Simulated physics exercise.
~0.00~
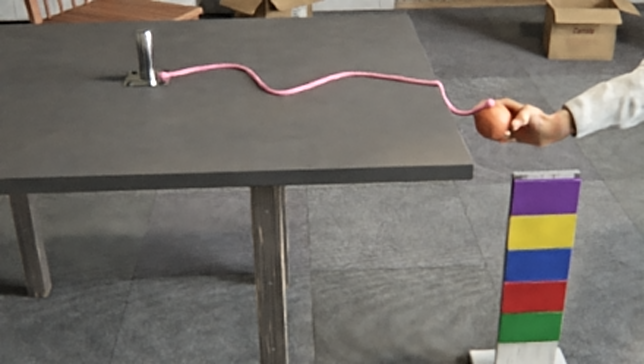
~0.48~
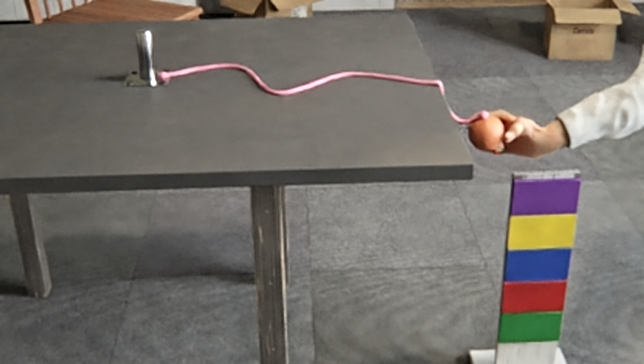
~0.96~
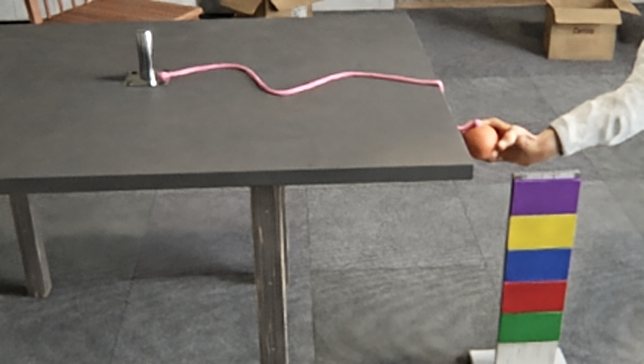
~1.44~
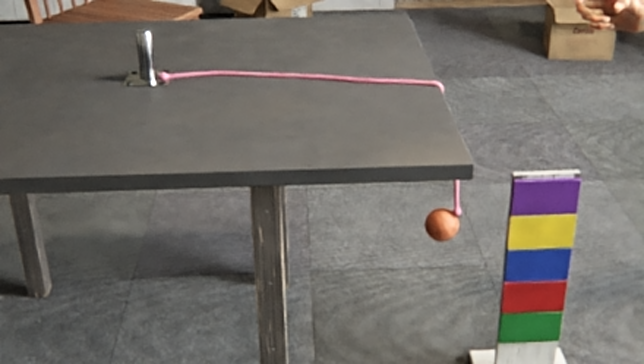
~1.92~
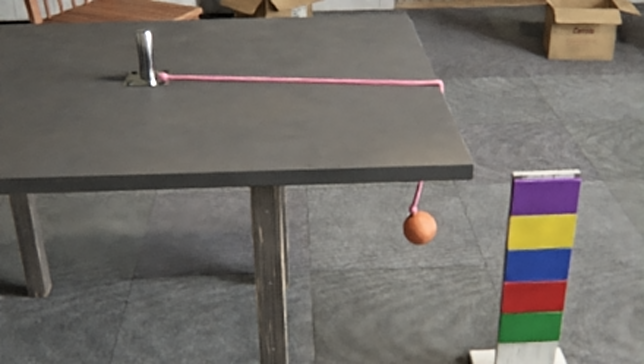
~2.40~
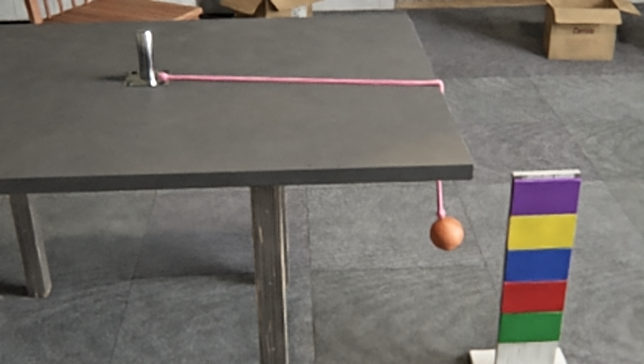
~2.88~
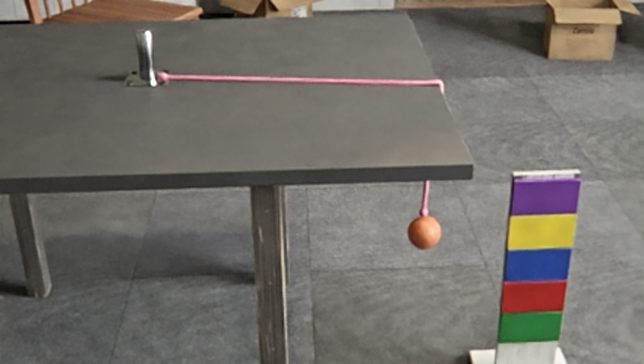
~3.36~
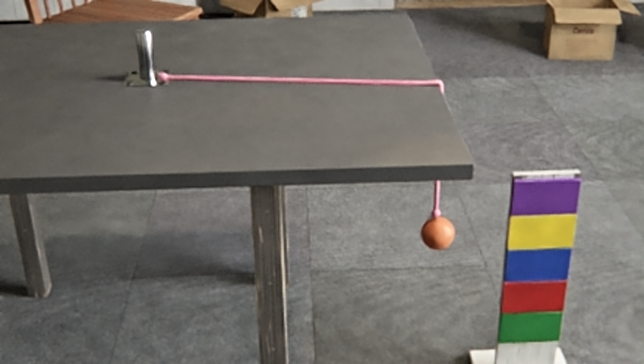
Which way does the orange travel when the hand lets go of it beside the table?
It moves down, dropping below the edge of the table until it hangs from the pink cord.
